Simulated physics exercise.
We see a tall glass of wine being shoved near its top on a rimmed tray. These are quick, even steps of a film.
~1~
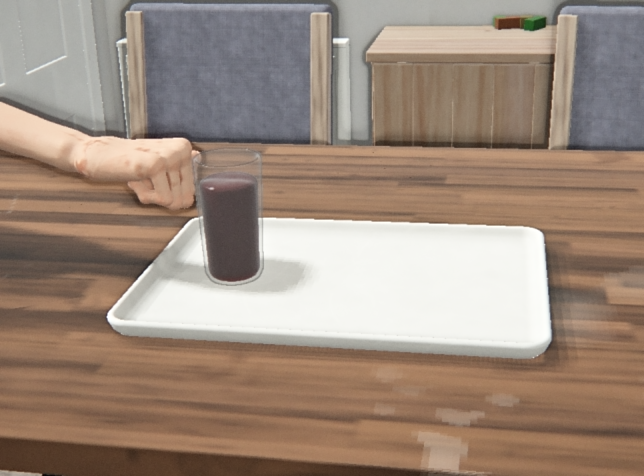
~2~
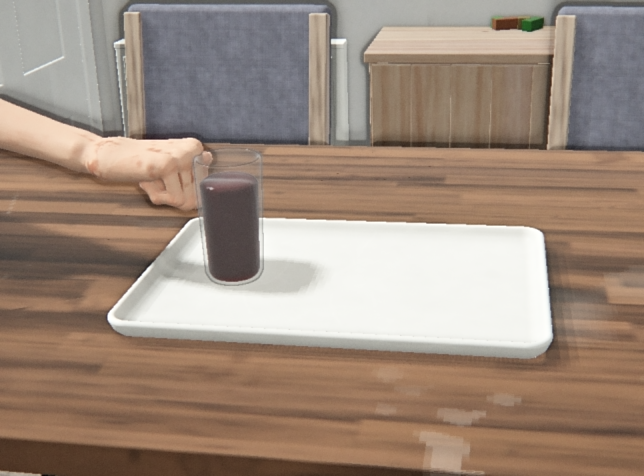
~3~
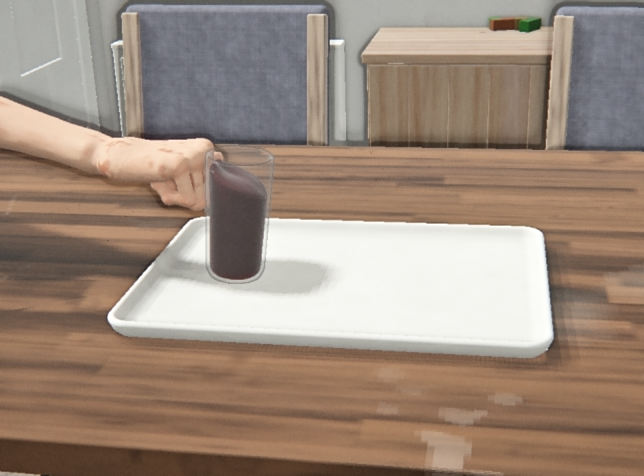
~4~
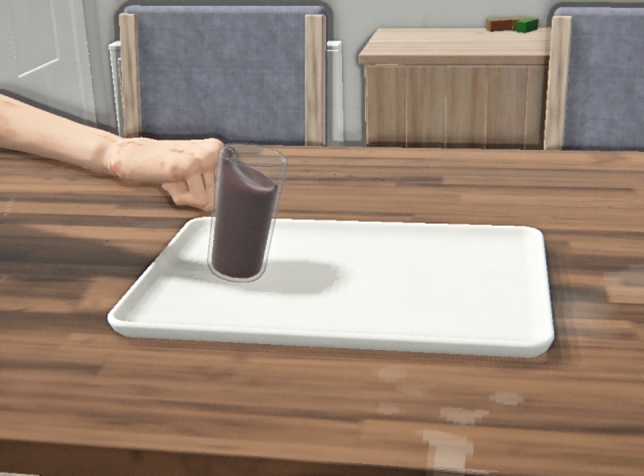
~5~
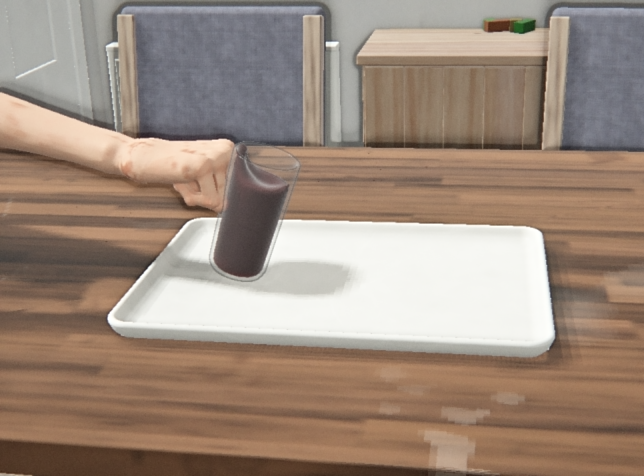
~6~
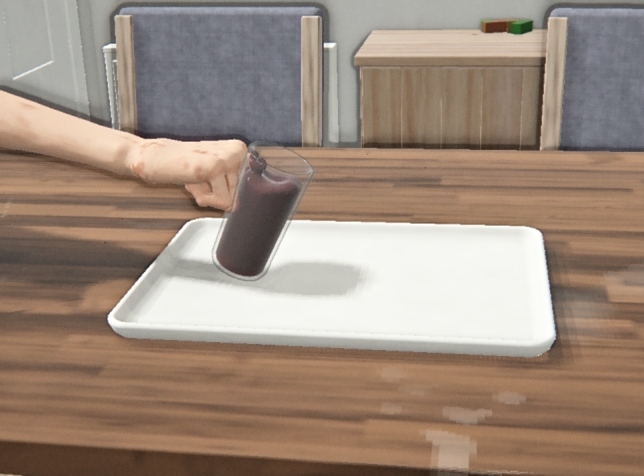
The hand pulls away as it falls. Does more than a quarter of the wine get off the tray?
As it turns out, a quarter and more lands beyond the tray.
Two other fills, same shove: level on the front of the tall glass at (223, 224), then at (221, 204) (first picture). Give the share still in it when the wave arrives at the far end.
First some 55, then 65 per cent.
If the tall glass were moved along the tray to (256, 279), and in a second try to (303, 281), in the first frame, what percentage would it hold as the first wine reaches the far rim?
First some 65, then 75 per cent.
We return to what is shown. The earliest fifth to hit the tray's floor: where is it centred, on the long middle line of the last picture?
At about (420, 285).
A moment on, the tall glass is falling and 98 per cent is in the glass, 0 on the tray and 2 above or beyond its rim.
Next, the tall glass lies on its side and 68 per cent is in the glass, 16 on the tray and 17 above or beyond its rim.
Then the tall glass lies on its side and 38 per cent is in the glass, 41 on the tray and 21 above or beyond its rim.
Later the tall glass lies on its side and 21 per cent is in the glass, 38 on the tray and 41 above or beyond its rim.
Finally, 60 per cent is held by tray and glass, 40 is off the tray.
